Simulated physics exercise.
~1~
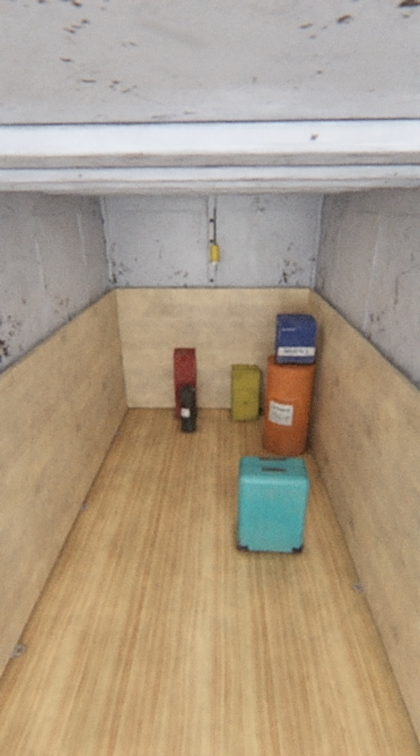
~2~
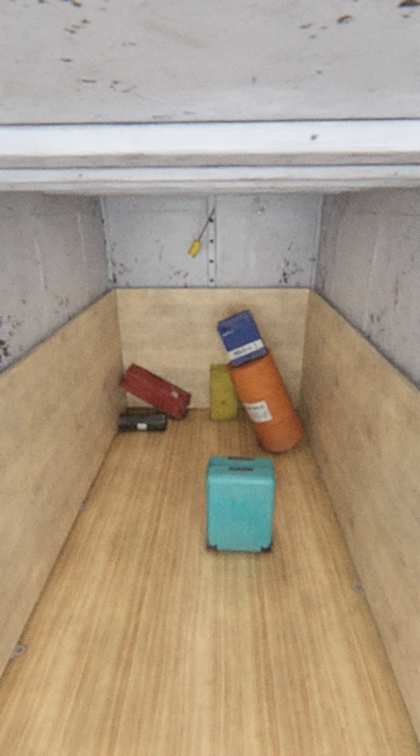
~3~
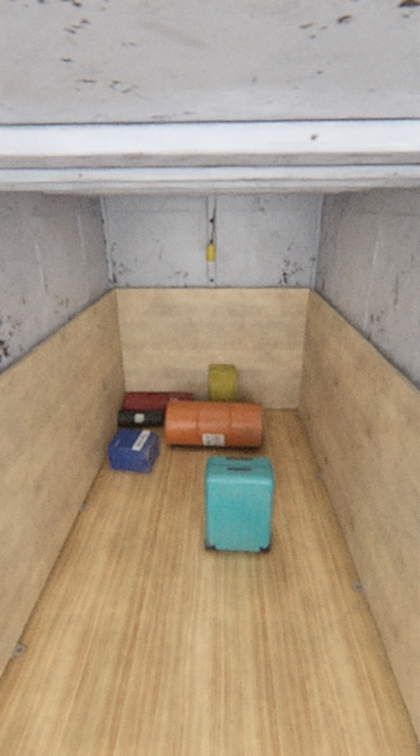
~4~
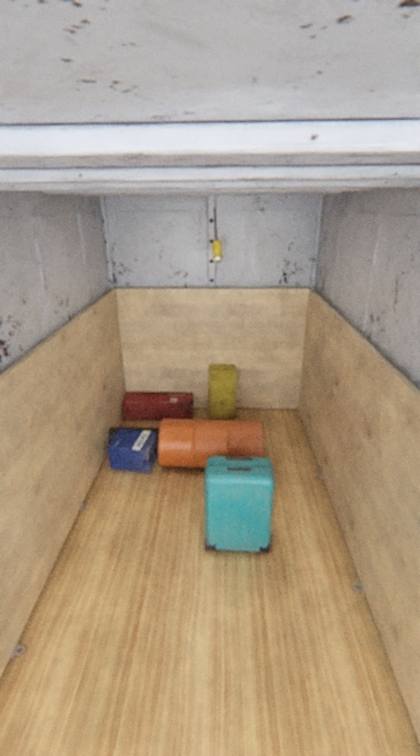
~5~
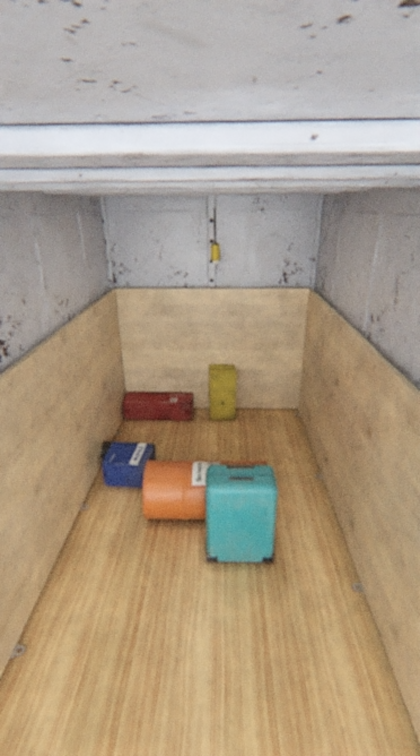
In the van's load bay, the blue box toppled left off the orange drum as the drum, red box and black canister fell over, then the drum rolled towards us, ending behind the turquoise case, which stayed upright like the yellow box.
